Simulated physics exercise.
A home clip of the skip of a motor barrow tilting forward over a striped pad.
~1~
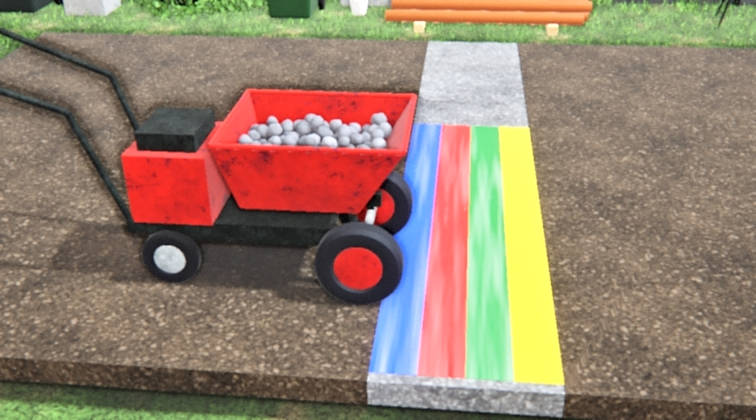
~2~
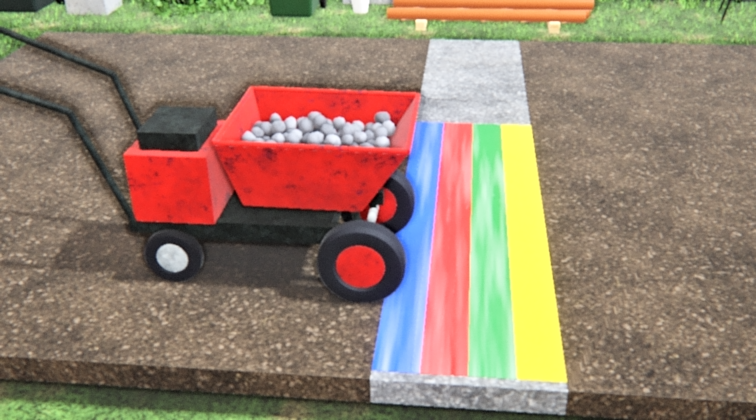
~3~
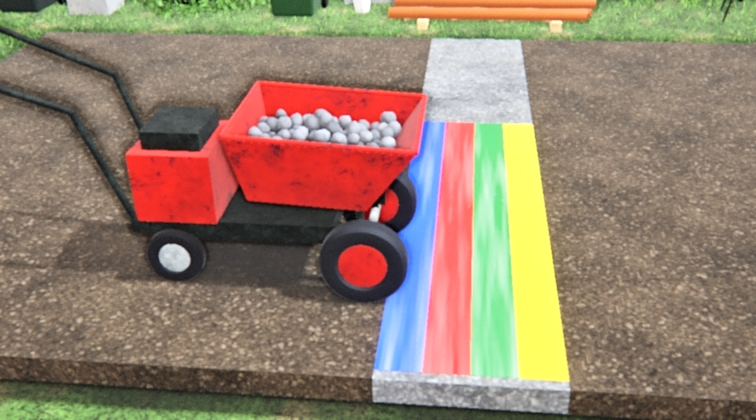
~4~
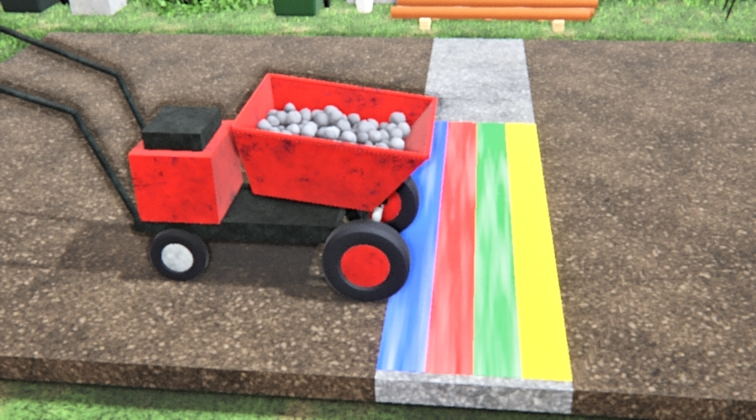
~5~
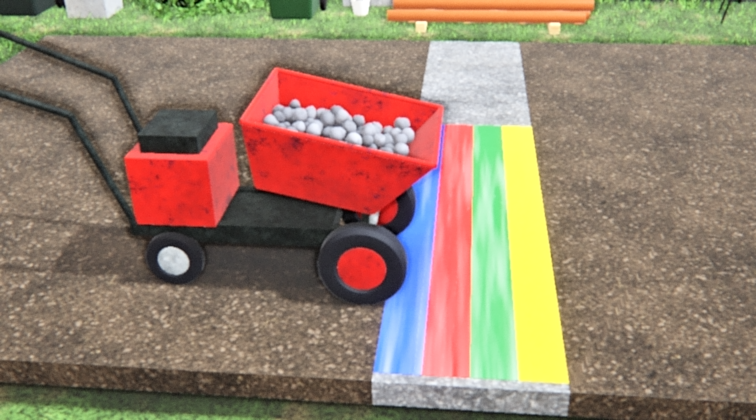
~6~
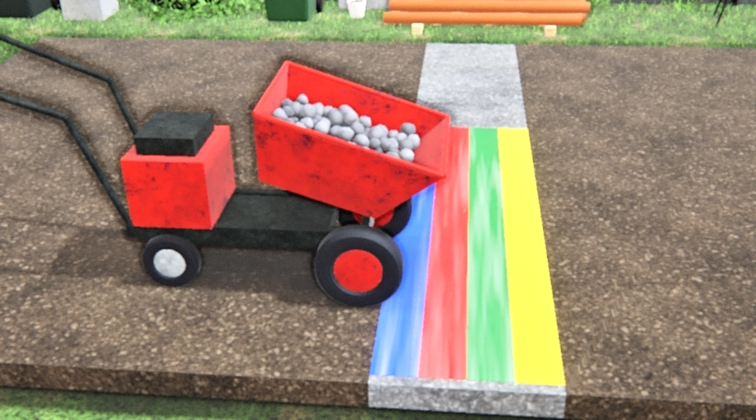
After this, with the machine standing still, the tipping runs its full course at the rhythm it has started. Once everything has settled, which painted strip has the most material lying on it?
Most of it lies on the yellow strip.
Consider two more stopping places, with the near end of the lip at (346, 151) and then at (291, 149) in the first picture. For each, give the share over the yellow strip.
Close to 20 in a hundred, and close to 0 in a hundred.
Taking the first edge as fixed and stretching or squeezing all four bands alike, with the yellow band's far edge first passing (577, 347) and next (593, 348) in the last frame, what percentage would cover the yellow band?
About 30 and 30 per cent.
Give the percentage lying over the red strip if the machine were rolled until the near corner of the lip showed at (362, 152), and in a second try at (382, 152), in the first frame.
20 % and 0 %, in that order.
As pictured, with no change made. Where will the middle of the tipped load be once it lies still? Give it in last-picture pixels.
Near (530, 268).
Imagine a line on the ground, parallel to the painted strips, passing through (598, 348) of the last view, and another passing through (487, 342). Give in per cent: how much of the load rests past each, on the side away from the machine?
Respectively 10 and 80 %.
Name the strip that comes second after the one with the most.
Next in line comes the green one.
Soon after the last picture, skip tipped steeply; all in the skip.
A little later, skip tipped steeply; nearly all in the skip; a stray few over the green strip; a stray few over the yellow strip; a stray few off the paint.
Later still, skip tipped right over; about a third in the skip; a small part over the green strip; about a third over the yellow strip; about a quarter off the paint.
By the end, skip tipped right over; about a quarter in the skip; none over the blue strip; none over the red strip; about a quarter over the green strip; about a third over the yellow strip; about a quarter off the paint.
